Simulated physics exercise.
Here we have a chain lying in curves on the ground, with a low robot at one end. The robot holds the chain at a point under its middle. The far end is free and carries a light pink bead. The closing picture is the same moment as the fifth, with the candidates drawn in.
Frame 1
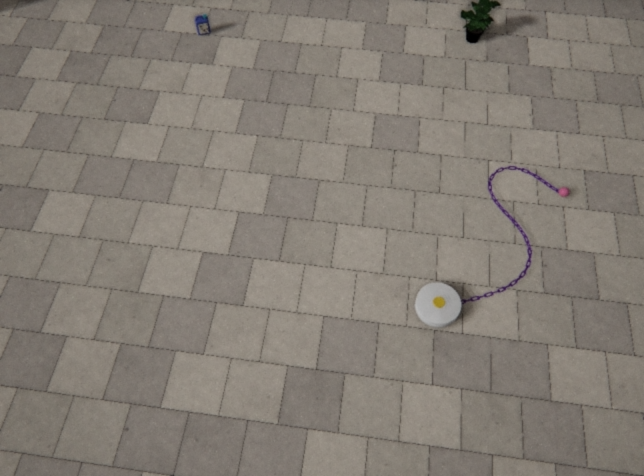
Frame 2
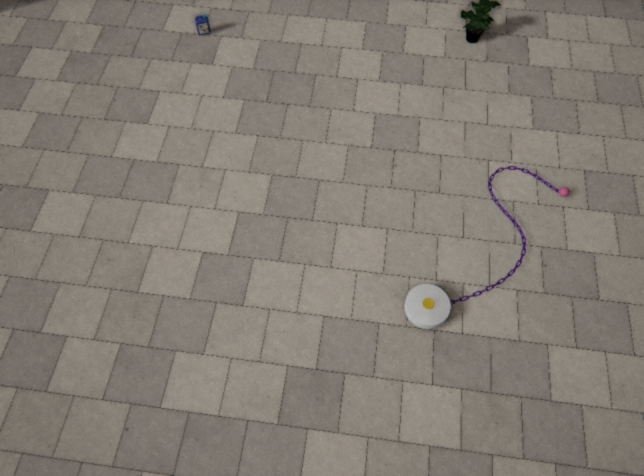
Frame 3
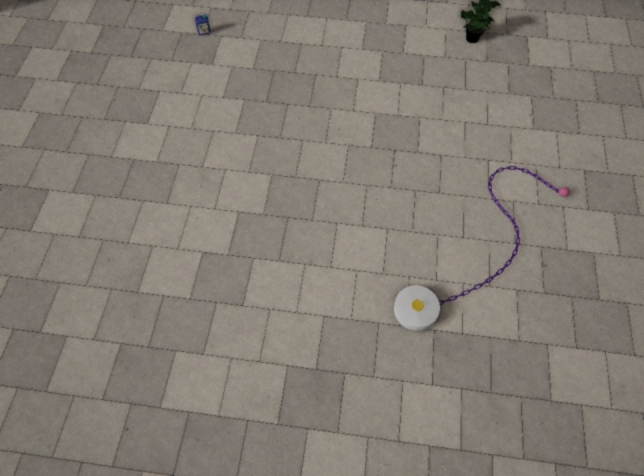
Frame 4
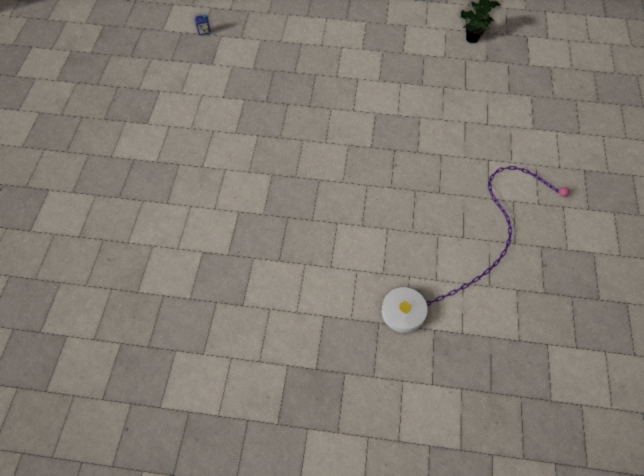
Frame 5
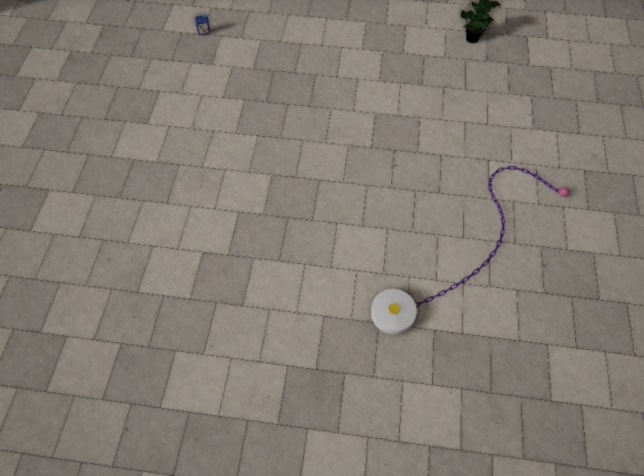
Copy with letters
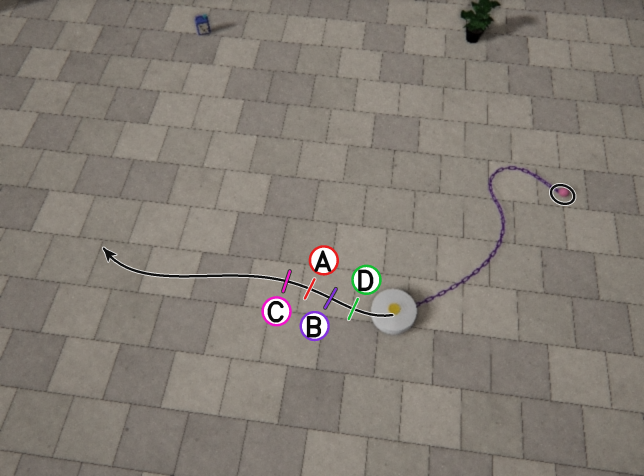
A low round white robot sliding slowly left across grey paving, drawing the near part of a curved purple chain along behind it.
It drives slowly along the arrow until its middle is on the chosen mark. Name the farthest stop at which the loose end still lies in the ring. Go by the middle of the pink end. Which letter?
Up to mark C.
On the marked copy, A at (310, 289); B at (331, 298); C at (287, 281); D at (353, 309); the ring at (563, 194); the route from (393, 315) via (243, 276) to (104, 248).
Following C. Soon after the start, robot (354, 306), middle of the chain (480, 234), free end (564, 192).
Later, robot (318, 289), middle of the chain (460, 238), free end (564, 192).
In the end, robot (286, 278), middle of the chain (437, 239), free end (560, 190); the free end is still in its ring.
As for the rest, A is safe but short; B is safe but short; D is safe but short.
